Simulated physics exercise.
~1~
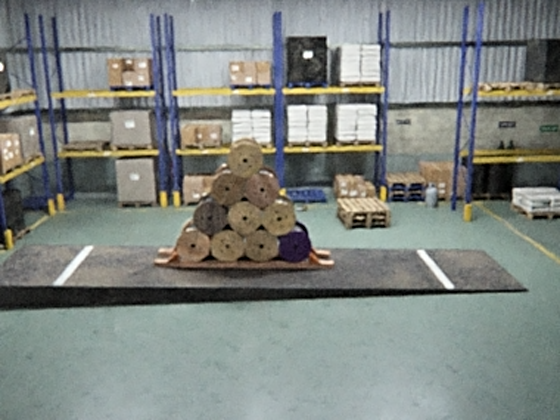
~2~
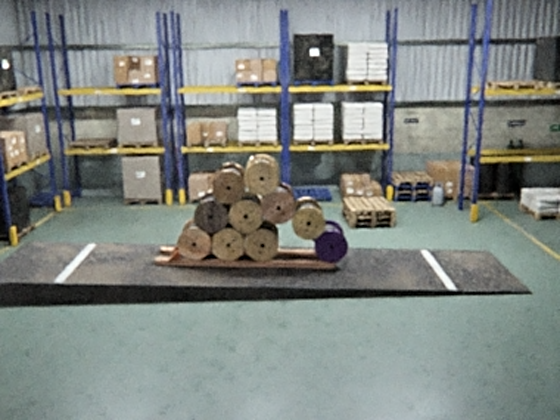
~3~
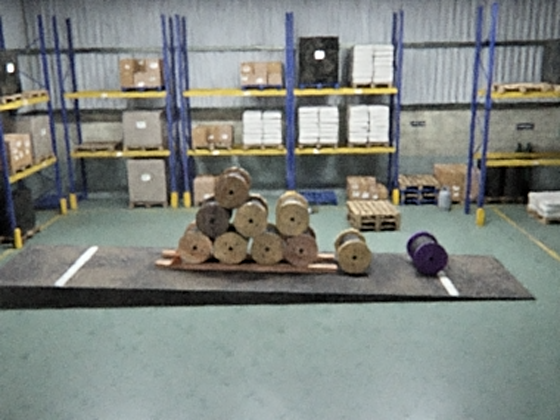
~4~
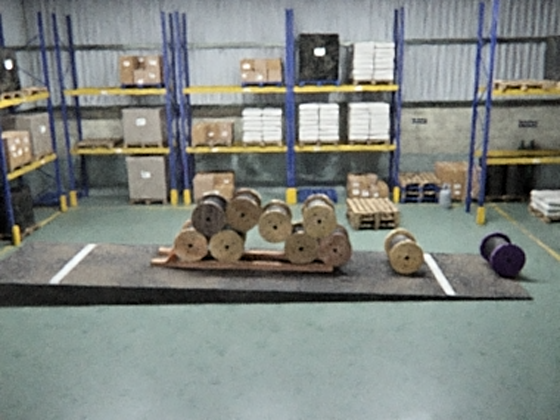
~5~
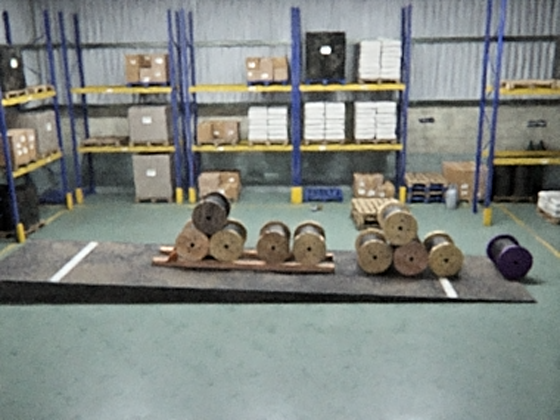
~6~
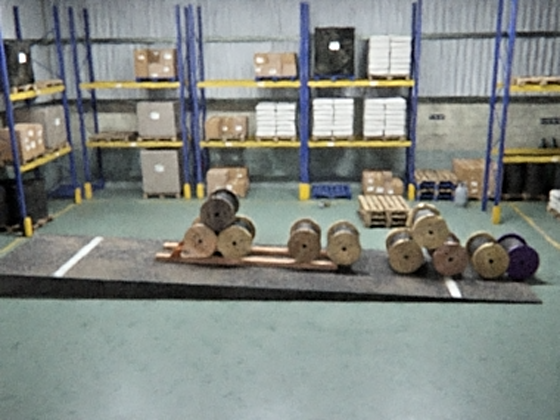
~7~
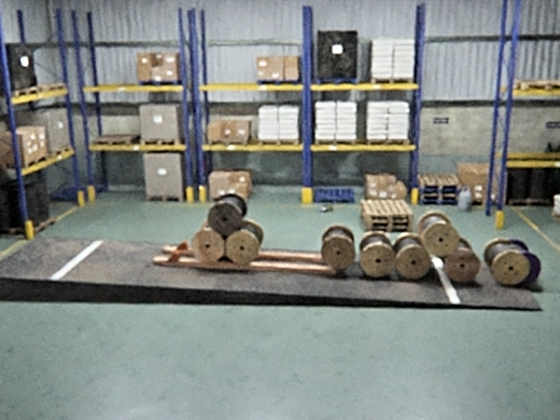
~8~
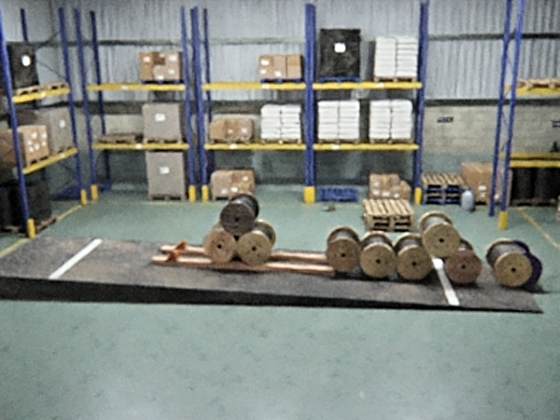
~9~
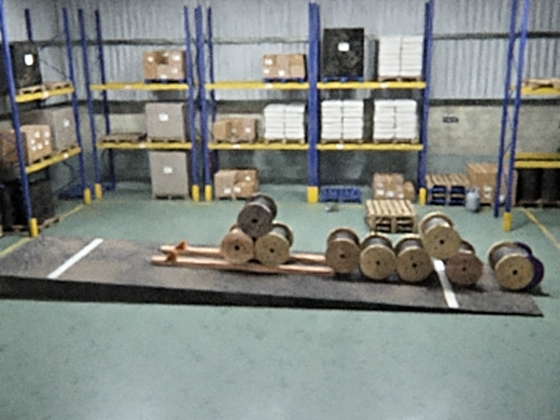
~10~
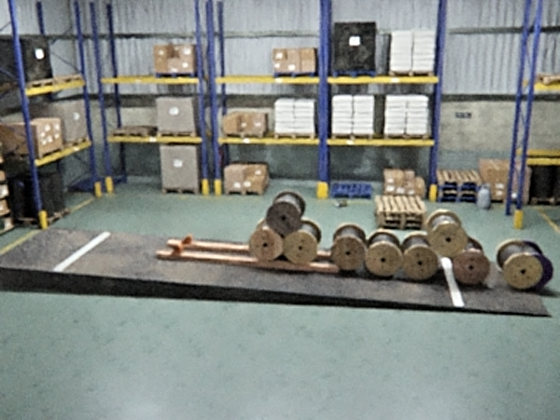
At the start, cable reels sit stacked in a pyramid on wooden bearers, on a dark sloping pad in a warehouse bay, with a purple reel at the lower right corner. The purple reel rolls off to the right and the pile begins to slump after it. It crosses the right white line while the top reels drop and others follow it down the pad. More reels roll right and gather around the line, one riding up on the others. At the end, three reels remain clustered on the bearers, and the purple one rests past the right line, partly hidden behind another reel.
